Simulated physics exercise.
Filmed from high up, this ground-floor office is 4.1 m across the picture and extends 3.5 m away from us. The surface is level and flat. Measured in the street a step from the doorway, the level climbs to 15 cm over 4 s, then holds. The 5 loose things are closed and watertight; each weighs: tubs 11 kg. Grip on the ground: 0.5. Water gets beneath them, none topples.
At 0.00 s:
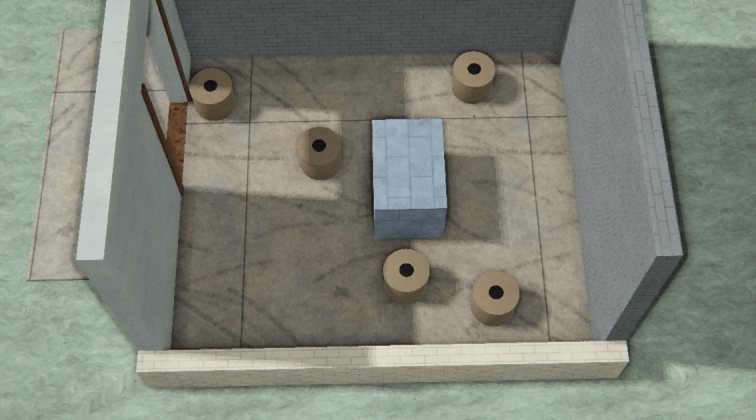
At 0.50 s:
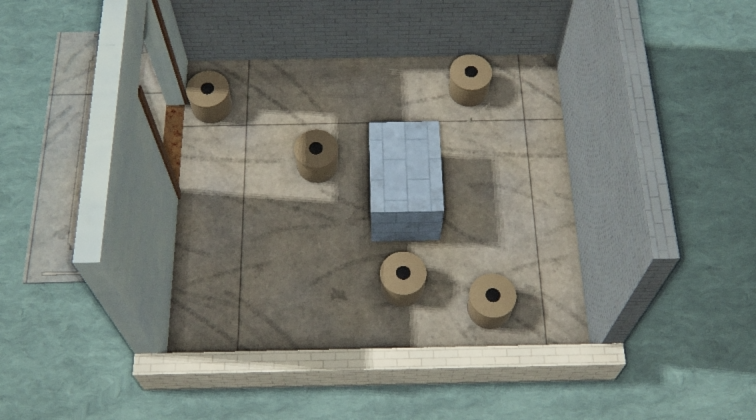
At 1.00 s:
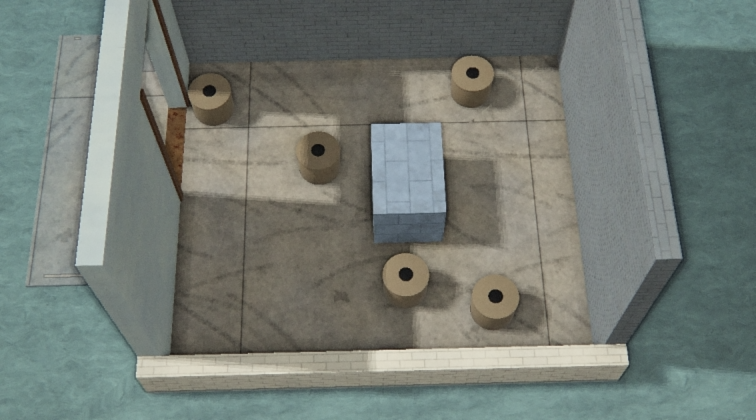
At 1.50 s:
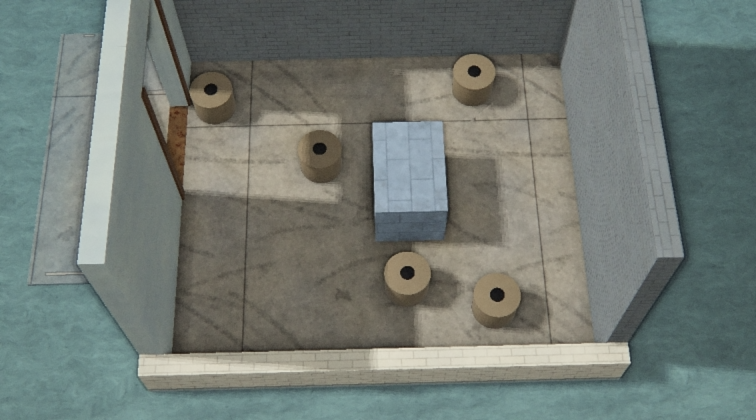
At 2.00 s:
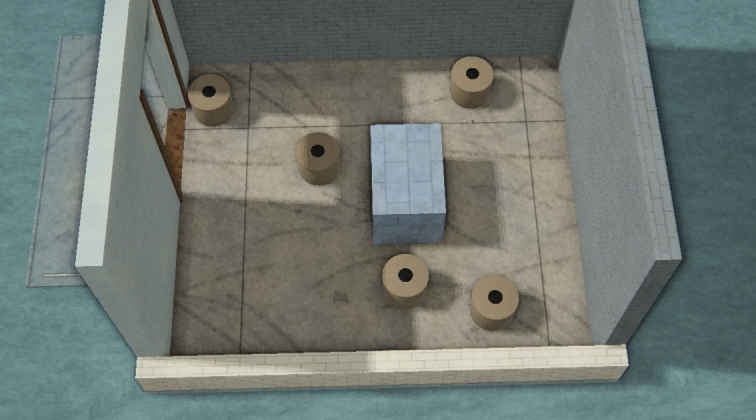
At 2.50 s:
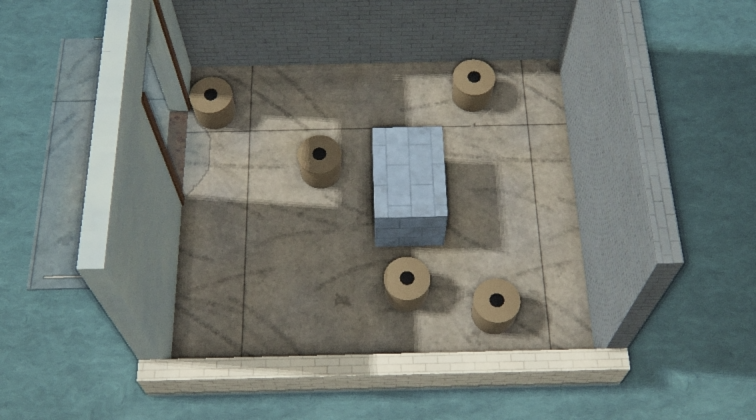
Water slowly covers the ground outside a roofless room, turning it from pale green to blue-green and darkening the paving by the left doorway, then just reaches inside the threshold, while five tan tubs and a grey block stay still.
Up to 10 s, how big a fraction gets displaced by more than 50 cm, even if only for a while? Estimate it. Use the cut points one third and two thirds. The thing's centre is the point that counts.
It falls below one third.
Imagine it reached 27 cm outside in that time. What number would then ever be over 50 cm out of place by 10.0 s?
So the tally would be 4.
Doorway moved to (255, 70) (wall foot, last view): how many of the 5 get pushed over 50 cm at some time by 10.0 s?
You'd get 1 in that case.
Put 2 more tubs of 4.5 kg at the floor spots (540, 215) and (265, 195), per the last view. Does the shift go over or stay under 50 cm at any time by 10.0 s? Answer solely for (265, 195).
For that one: Greater.
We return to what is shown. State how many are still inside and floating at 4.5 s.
It comes to 0.
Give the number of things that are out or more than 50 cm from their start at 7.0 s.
By then the count is 0.
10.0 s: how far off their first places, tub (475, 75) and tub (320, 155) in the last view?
One is off by 5 cm, the other by 30 cm, in the order asked.
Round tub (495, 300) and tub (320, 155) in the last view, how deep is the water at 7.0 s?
I'd estimate 1 cm for the first and 5 cm for the second.
After 3.5 s 0 of 5 are over 50 cm from their spots; 0 afloat.
After 4.5 s 0 of 5 are over 50 cm from their spots; 0 afloat.
After 7.0 s 0 of 5 are over 50 cm from their spots; 0 afloat.
After 10.0 s 0 of 5 are over 50 cm from their spots, and 0 have been at some point; 0 afloat.
